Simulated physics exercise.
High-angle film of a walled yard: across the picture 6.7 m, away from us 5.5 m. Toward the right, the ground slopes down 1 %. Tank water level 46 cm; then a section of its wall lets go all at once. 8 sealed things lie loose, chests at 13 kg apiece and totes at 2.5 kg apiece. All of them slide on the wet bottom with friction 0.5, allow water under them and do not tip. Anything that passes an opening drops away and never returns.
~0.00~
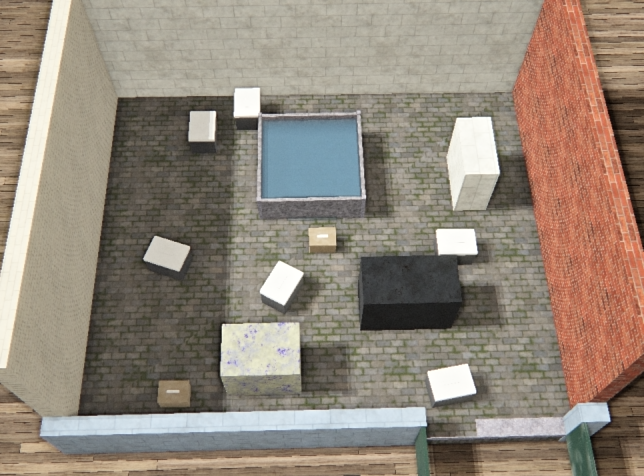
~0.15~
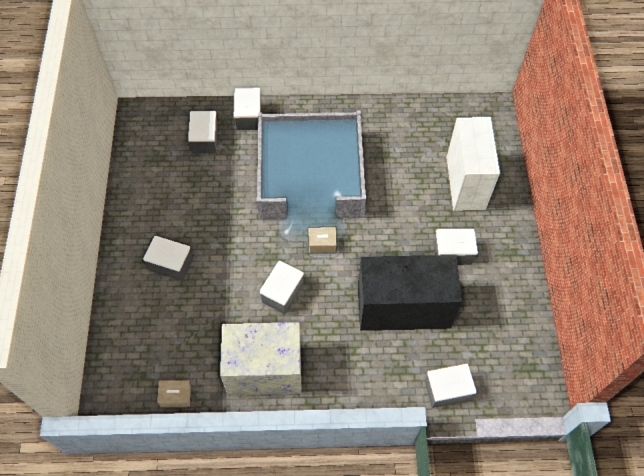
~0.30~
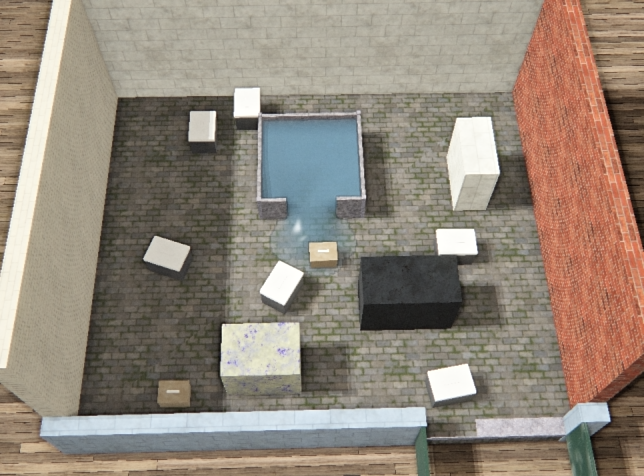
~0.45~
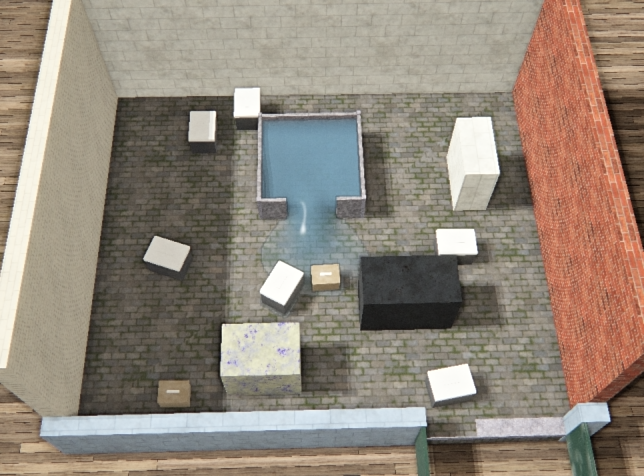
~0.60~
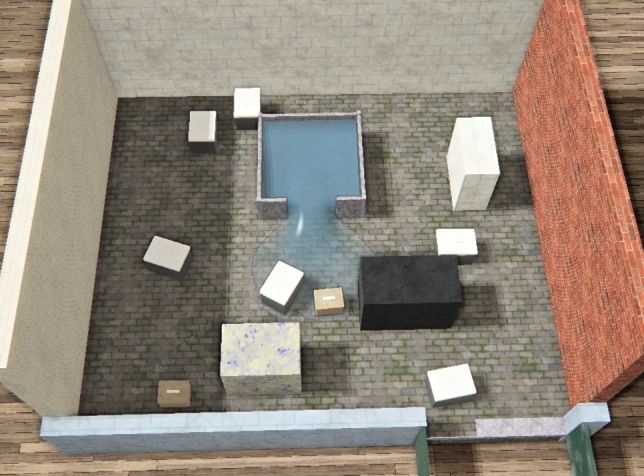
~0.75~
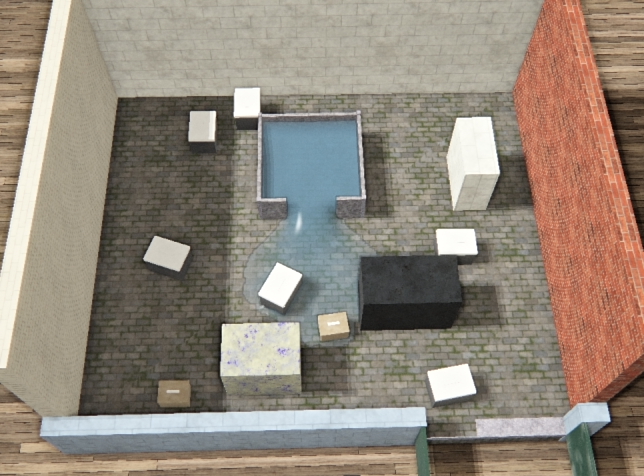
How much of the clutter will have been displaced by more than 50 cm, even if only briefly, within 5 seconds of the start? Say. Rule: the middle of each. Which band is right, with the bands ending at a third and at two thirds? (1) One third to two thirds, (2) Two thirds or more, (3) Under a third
(1) One third to two thirds.
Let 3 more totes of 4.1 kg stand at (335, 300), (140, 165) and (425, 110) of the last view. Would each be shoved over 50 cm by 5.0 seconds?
Well, in turn they are above that, below that and below that.
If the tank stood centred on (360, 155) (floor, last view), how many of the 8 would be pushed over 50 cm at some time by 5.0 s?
Count: 3.
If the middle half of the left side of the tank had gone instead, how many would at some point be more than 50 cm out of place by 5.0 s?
Then it comes to 3 of them.
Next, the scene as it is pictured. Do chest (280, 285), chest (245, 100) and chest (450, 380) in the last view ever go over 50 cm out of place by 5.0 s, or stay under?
Result, in order: Overshooting / undershooting / overshooting.
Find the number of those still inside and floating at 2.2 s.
Total: 1.
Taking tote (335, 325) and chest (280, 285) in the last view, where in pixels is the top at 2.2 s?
Around (378, 402) and (223, 317).
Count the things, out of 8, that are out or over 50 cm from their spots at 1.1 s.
I get 1.
After 1.1 s 1 of 8 are over 50 cm from their spots; 0 afloat.
After 2.2 s 2 of 8 are over 50 cm from their spots; 1 afloat.
After 3.5 s 4 of 8 are over 50 cm from their spots; 2 afloat.
After 5.0 s 4 of 8 are over 50 cm from their spots, and 4 have been at some point; 1 afloat.
